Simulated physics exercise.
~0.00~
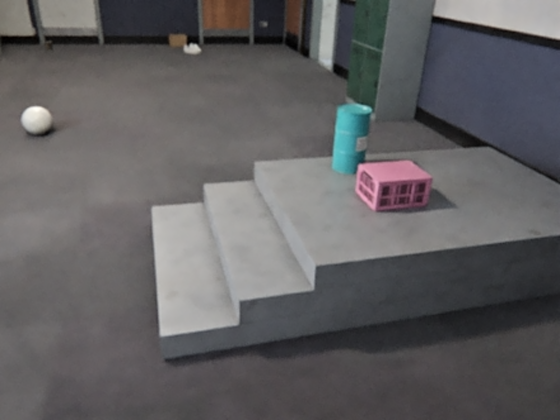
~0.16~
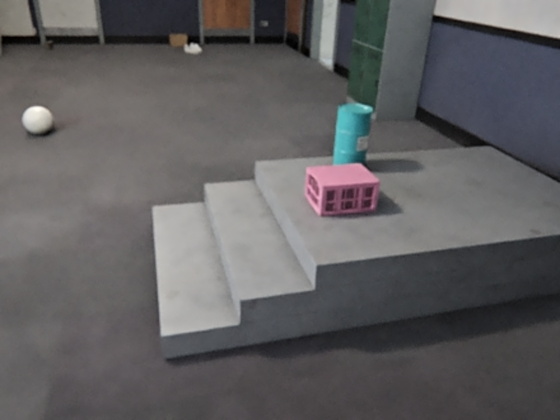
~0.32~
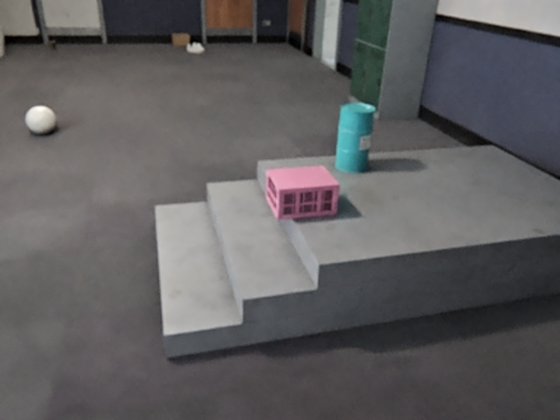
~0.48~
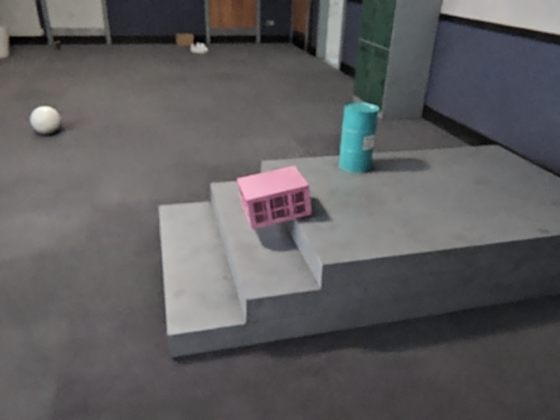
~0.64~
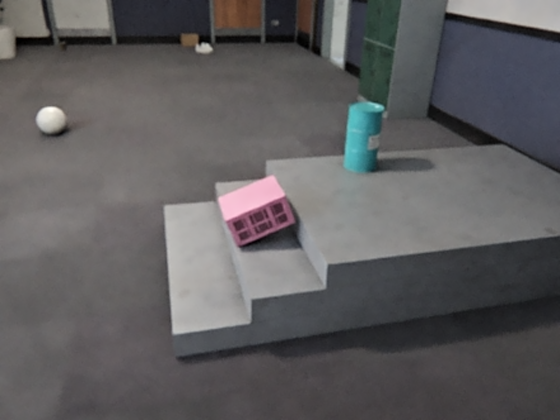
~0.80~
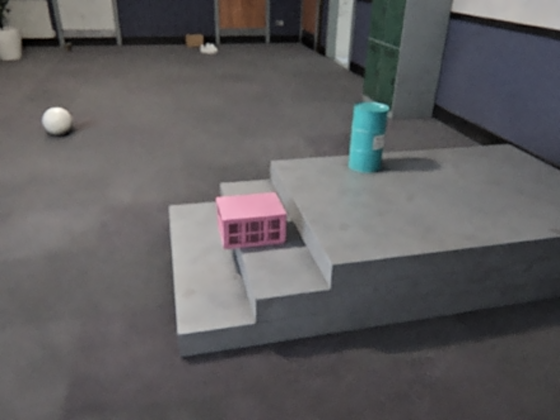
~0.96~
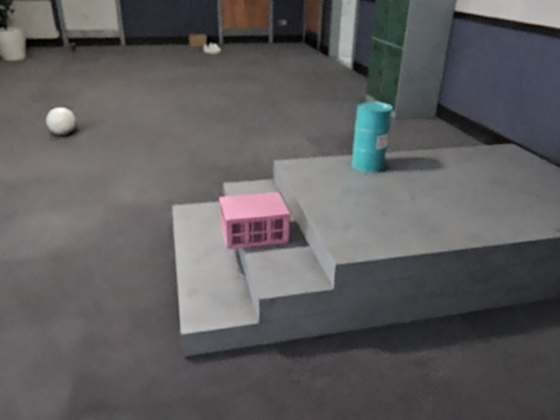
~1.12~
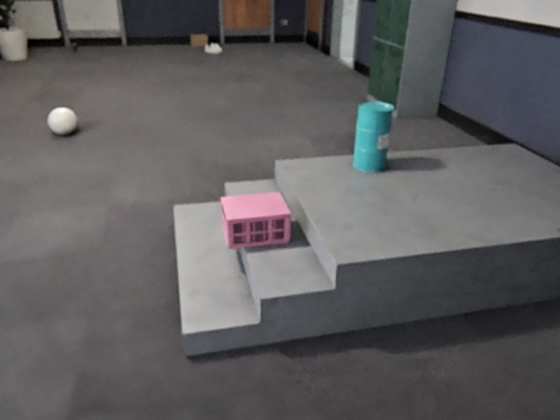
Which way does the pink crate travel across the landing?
The pink crate travels to the left, going over the top edge and down onto a step.
